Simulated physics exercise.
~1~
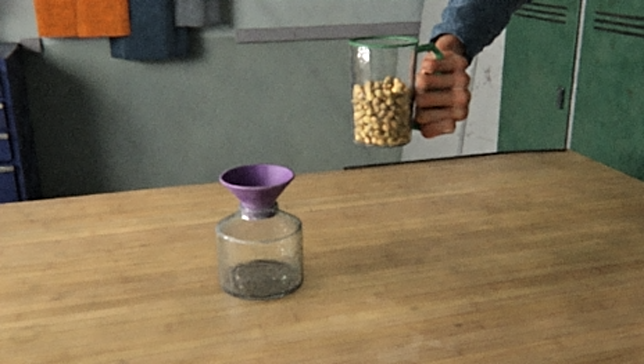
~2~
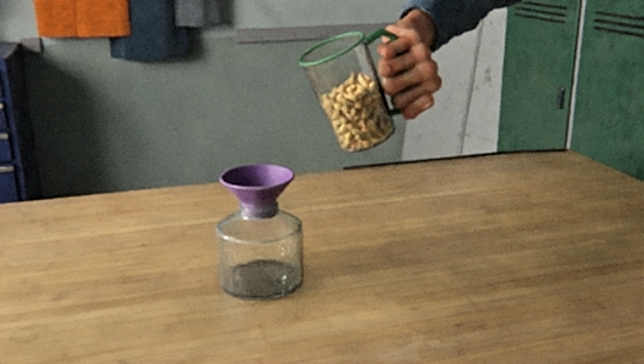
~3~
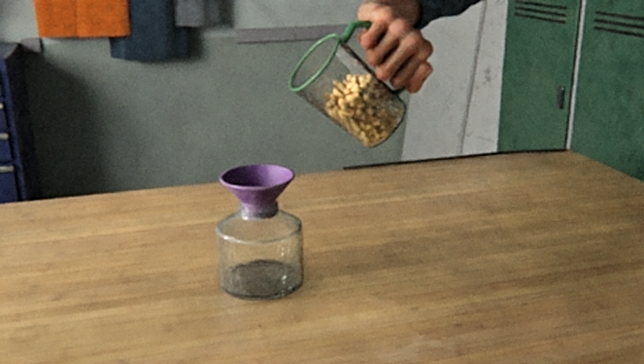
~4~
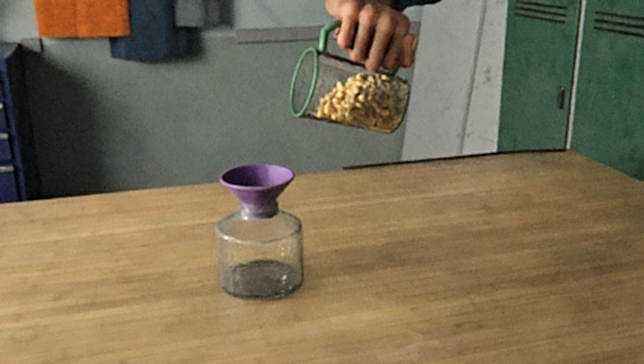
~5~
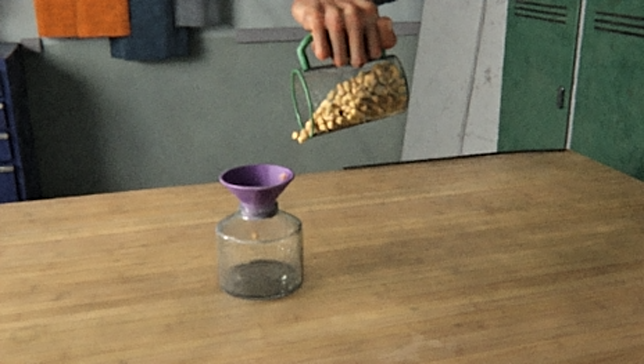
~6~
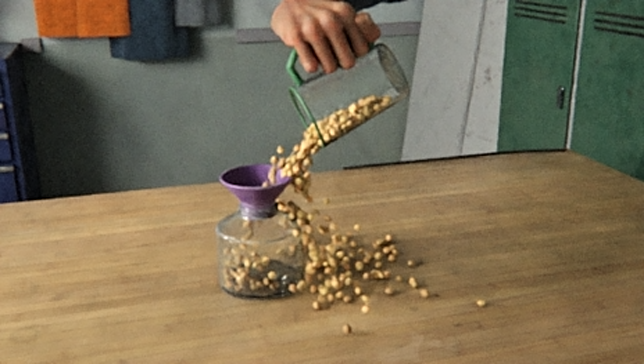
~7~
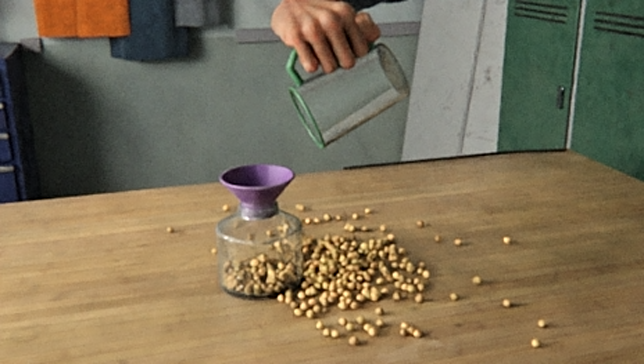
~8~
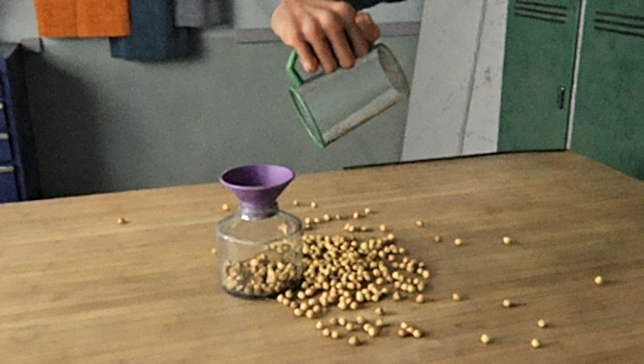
A hand enters from the upper right, holding a clear cup with a green rim and handle, filled with dried chickpeas, over a wooden table seen from a fixed, slightly raised viewpoint. Below it, left of centre, a purple funnel sits in a clear glass jar, with green lockers and hanging cloths behind. The hand tips the cup leftward until it lies on its side and the chickpeas slide to its rim. As it tilts further, they pour out, some entering the funnel but many missing its right side. The cup ends empty, with some chickpeas in the jar and most spilt across the table.
